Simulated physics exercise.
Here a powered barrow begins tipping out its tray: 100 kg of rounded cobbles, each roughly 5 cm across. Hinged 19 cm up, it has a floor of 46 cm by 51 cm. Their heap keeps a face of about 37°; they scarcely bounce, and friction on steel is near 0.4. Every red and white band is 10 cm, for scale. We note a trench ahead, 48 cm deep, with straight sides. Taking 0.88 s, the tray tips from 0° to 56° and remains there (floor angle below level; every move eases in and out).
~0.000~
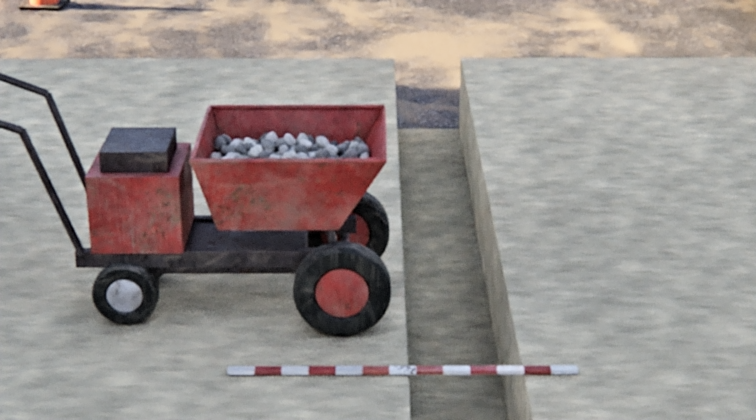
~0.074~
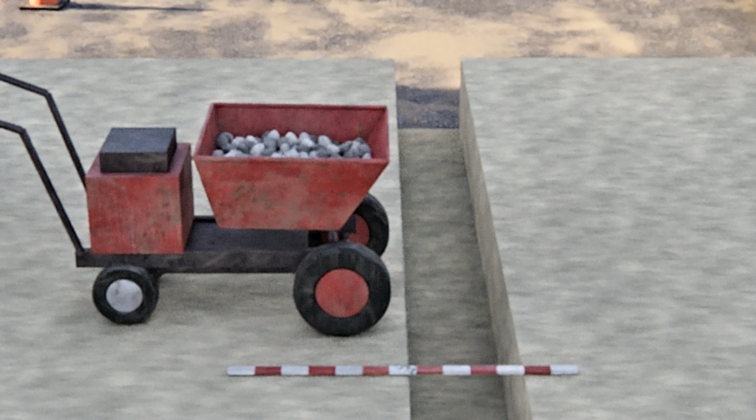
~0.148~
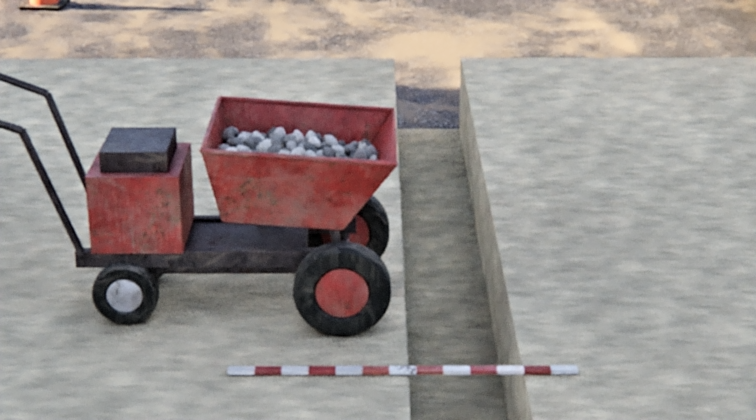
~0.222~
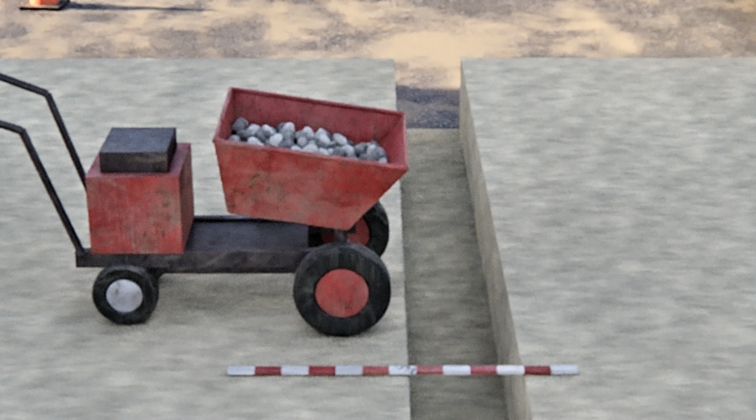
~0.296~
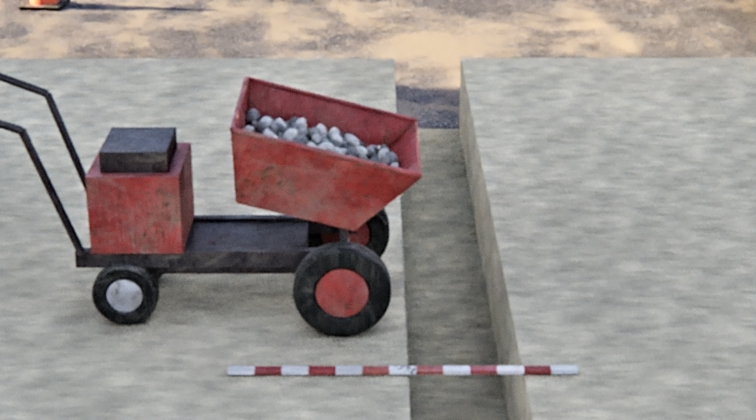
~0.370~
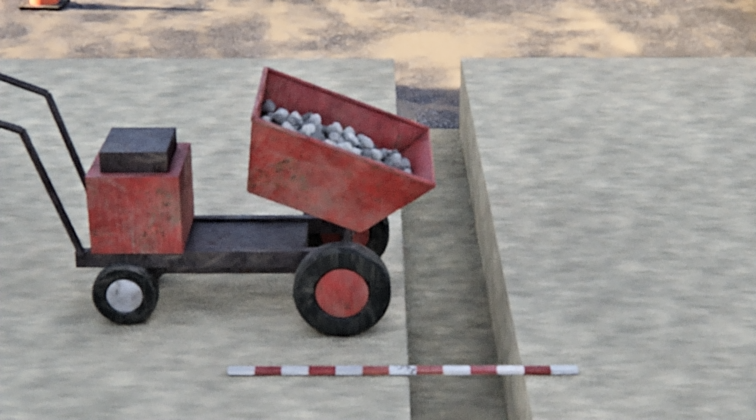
A red powered barrow with black handles, a dark block on its engine box and a tray of grey stones stands on pale concrete, left of a straight-sided trench, seen from slightly above and side-on. A red and white banded pole lies across the front, with sandy ground behind. The tray tilts steadily, its left end rising and its lip shifting right, while the wheels and camera stay still.
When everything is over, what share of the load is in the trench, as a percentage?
Close to 9 in a hundred.
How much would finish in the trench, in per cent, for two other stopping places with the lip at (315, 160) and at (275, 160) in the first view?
Roughly 25 per cent, then 25 per cent.
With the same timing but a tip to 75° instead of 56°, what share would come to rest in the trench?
Close to 45 per cent then.
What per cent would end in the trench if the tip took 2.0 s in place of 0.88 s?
Then some 10 per cent would.
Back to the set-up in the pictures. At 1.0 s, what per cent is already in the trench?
Roughly 0% by that time.
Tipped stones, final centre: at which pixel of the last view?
Their centre sits close to (533, 301).
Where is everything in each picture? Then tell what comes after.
In the first picture, lip at (386, 161), floor tilted 0°, highest stones at (296, 146).
In the second picture, the tray is at 1°, its lip at (389, 162); the top of the load is at (298, 146); the stones move at 0.2 m/s on average.
In the third picture, lip at (396, 164), floor tilted 4°, highest stones at (279, 142); the stones move at 0.4 m/s on average.
In the fourth picture, lip at (407, 169), floor tilted 9°, highest stones at (269, 135); the stones move at 0.6 m/s on average.
In the fifth picture, lip at (421, 176), floor tilted 15°, highest stones at (271, 127); the stones move at 0.7 m/s on average.
In the sixth picture, lip at (435, 186), floor tilted 21°, highest stones at (277, 117); the stones move at 0.7 m/s on average.
After 0.7 s the floor is at 47°; 100 % in the tray; the foremost stones are at (444, 203).
After 1.0 s the floor is at 56°; 98 % in the tray, 2 % in the trench; the foremost stones are at (506, 234).
After 1.3 s the floor is at 56°; 82 % in the tray, 5 % in the trench, 13 % past the trench; the foremost stones are at (597, 315).
After 3.3 s the floor is at 56°; 74 % in the tray, 9 % in the trench, 16 % past the trench; the foremost stones are at (655, 293).
